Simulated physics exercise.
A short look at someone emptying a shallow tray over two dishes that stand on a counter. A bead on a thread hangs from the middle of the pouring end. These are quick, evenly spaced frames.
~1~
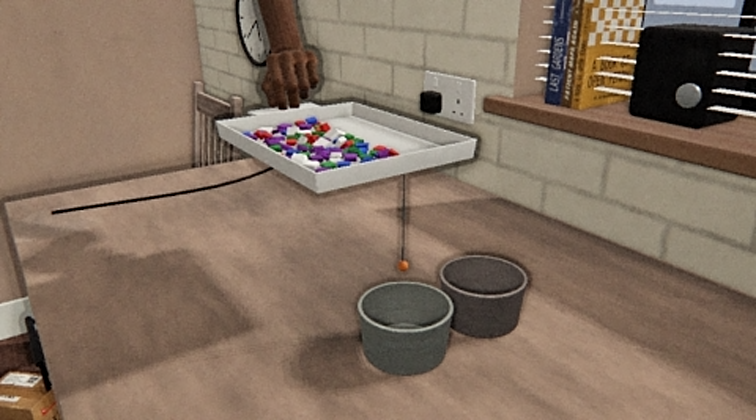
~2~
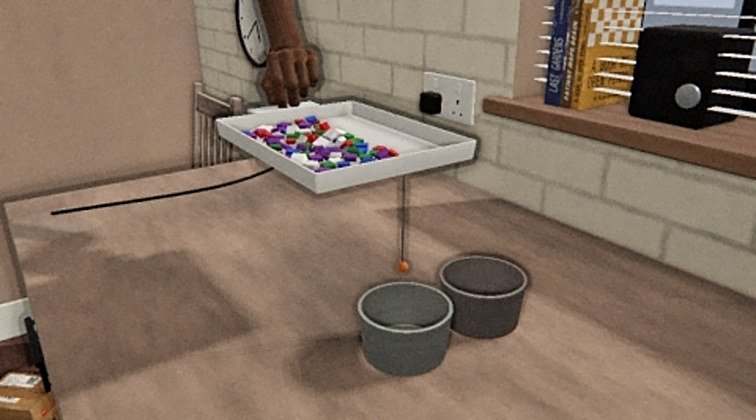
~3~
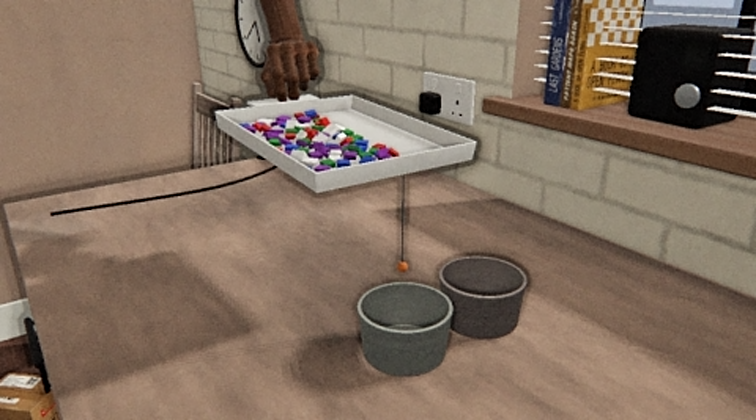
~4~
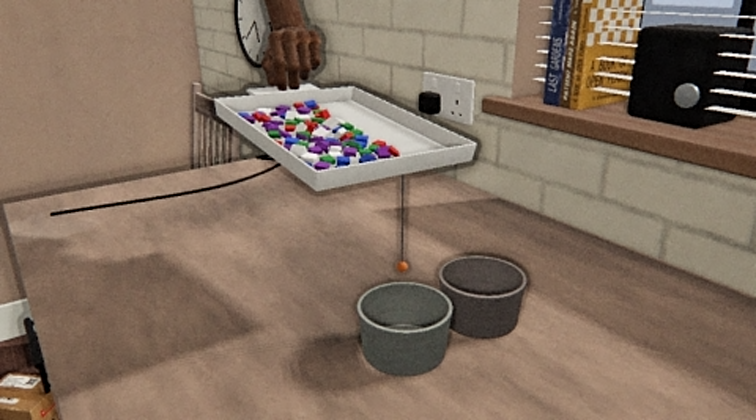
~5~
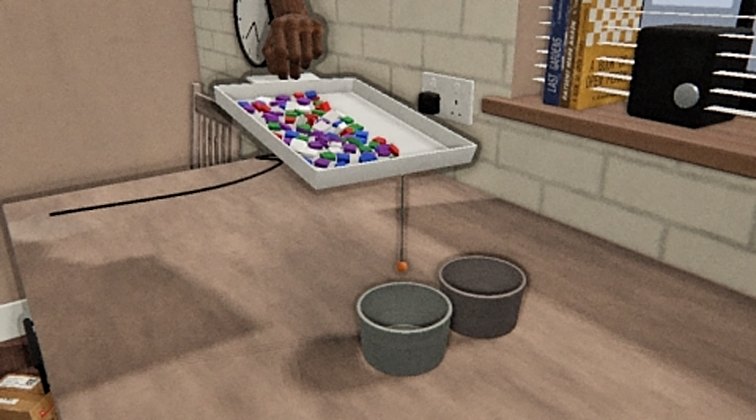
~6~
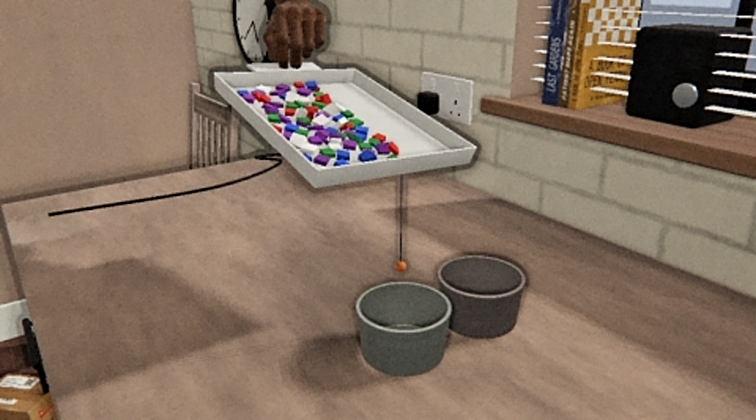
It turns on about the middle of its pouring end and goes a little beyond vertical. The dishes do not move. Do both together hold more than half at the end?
In the dishes lies more than half of it.
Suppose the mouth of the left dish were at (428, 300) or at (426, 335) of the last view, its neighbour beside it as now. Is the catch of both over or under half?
At the first place most of it, at the second the smaller part.
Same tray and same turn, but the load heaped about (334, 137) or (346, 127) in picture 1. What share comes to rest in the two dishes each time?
The first gives 80 %, the second 90 %.
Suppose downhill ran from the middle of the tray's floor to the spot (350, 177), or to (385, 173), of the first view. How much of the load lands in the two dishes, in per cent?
About 30 and 60 per cent.
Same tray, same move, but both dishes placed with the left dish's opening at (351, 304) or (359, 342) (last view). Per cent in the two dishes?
The first gives 40 %, the second 40 %.
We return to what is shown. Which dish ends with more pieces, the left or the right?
Fuller: The dish on the right.
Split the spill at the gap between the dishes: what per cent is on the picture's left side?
Close to 30 per cent.
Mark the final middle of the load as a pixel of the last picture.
Around (470, 318).
Soon, tray tipped steeply; nearly all on the tray; a stray few in the air.
A while on, tray tipped right over; nearly all on the tray; a stray few in the left dish; a stray few in the right dish; a stray few outside both.
Towards the end, tray tipped past a quarter turn; about a quarter in the left dish; about half in the right dish; about a quarter outside both.
Finally, tray tipped past a quarter turn; about a quarter in the left dish; about half in the right dish; about a quarter outside both.
